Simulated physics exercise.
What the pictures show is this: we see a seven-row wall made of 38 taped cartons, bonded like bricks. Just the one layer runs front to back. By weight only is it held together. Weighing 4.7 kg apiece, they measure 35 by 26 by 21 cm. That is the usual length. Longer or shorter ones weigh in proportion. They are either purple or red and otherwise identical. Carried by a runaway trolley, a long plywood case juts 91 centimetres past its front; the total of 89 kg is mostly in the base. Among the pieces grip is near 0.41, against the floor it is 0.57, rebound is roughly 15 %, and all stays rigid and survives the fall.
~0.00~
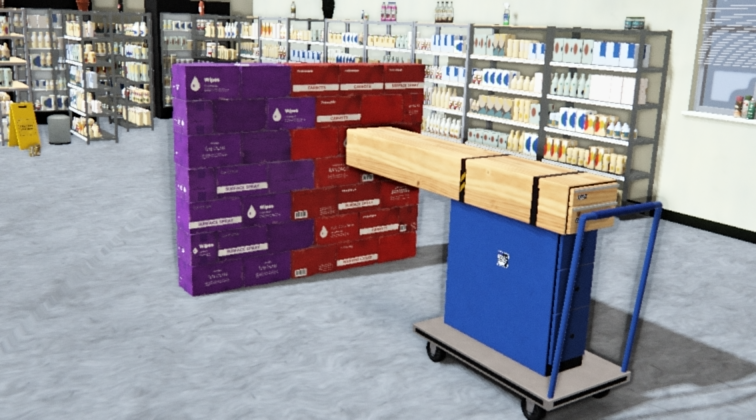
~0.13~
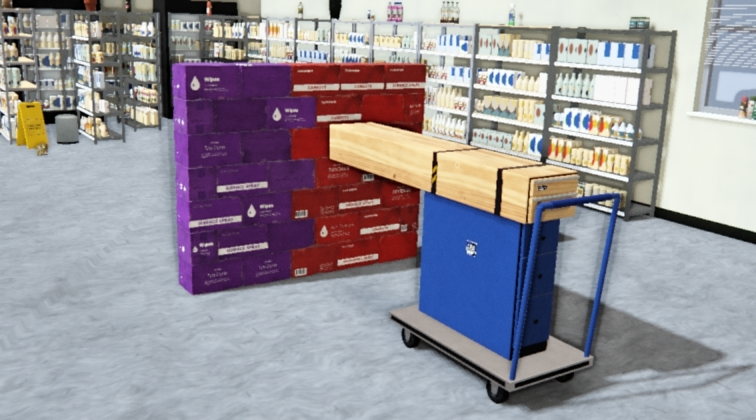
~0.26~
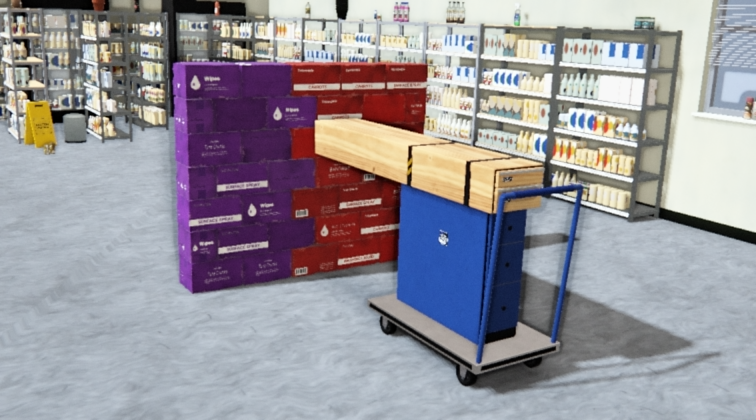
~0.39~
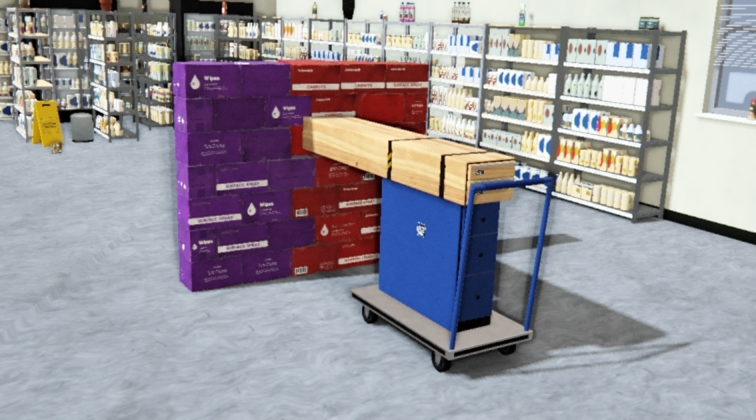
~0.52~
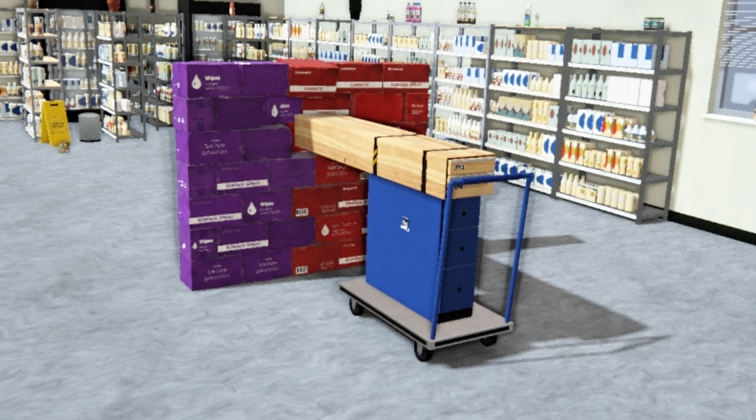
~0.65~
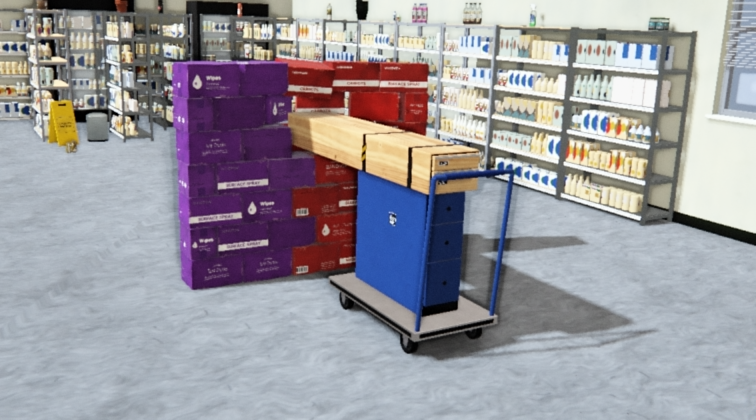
A wall of purple and red cartons standing as a trolley carrying long timber rolls in, pushing into the red cartons.
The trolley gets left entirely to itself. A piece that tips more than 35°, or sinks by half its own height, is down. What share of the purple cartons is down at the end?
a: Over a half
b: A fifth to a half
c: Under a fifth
c.
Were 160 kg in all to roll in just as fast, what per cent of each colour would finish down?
You'd get purple 10 and red 30 percent.
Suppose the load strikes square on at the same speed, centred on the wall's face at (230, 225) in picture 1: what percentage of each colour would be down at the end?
Purple 80, red 20 per cent.
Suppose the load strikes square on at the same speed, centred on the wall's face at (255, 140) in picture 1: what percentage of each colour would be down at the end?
That would leave purple at 40 % and red at 0 %.
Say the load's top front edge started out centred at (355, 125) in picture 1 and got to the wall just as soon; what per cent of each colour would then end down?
Purple 0%, red 0%.
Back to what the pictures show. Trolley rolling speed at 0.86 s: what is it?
I'd put it at roughly 0.7 m/s.
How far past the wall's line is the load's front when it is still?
About 95 cm past it.
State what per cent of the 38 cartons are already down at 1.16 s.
By that time it is 20 percent.
After 0.86 s, load 50 cm past the wall's line, still rolling; none of the 17 purple cartons down (1 of 38 in all colours); top purple carton 27 mm from its place; top red carton 8° from how it stood.
After 1.16 s, load 70 cm past the wall's line, still rolling; 2 of the 17 purple cartons down (8 of 38 in all colours); top purple carton 29 mm from its place; top red carton 34° from how it stood.
After 1.48 s, load 90 cm past the wall's line, still rolling; 2 of the 17 purple cartons down (9 of 38 in all colours); top purple carton 29 mm from its place; top red carton 51° from how it stood, 69 cm lower.
After 1.90 s, load 94 cm past the wall's line, still rolling; 2 of the 17 purple cartons down (9 of 38 in all colours); top purple carton 29 mm from its place; top red carton on its side.
In the end (2.9 s), load 94 cm past the wall's line, stopped; 2 of the 17 purple cartons down (9 of 38 in all colours); top purple carton 29 mm from its place; top red carton upside down. That is 12 per cent. From the last view, middles, top purple carton near (204, 80), top red carton near (412, 198).
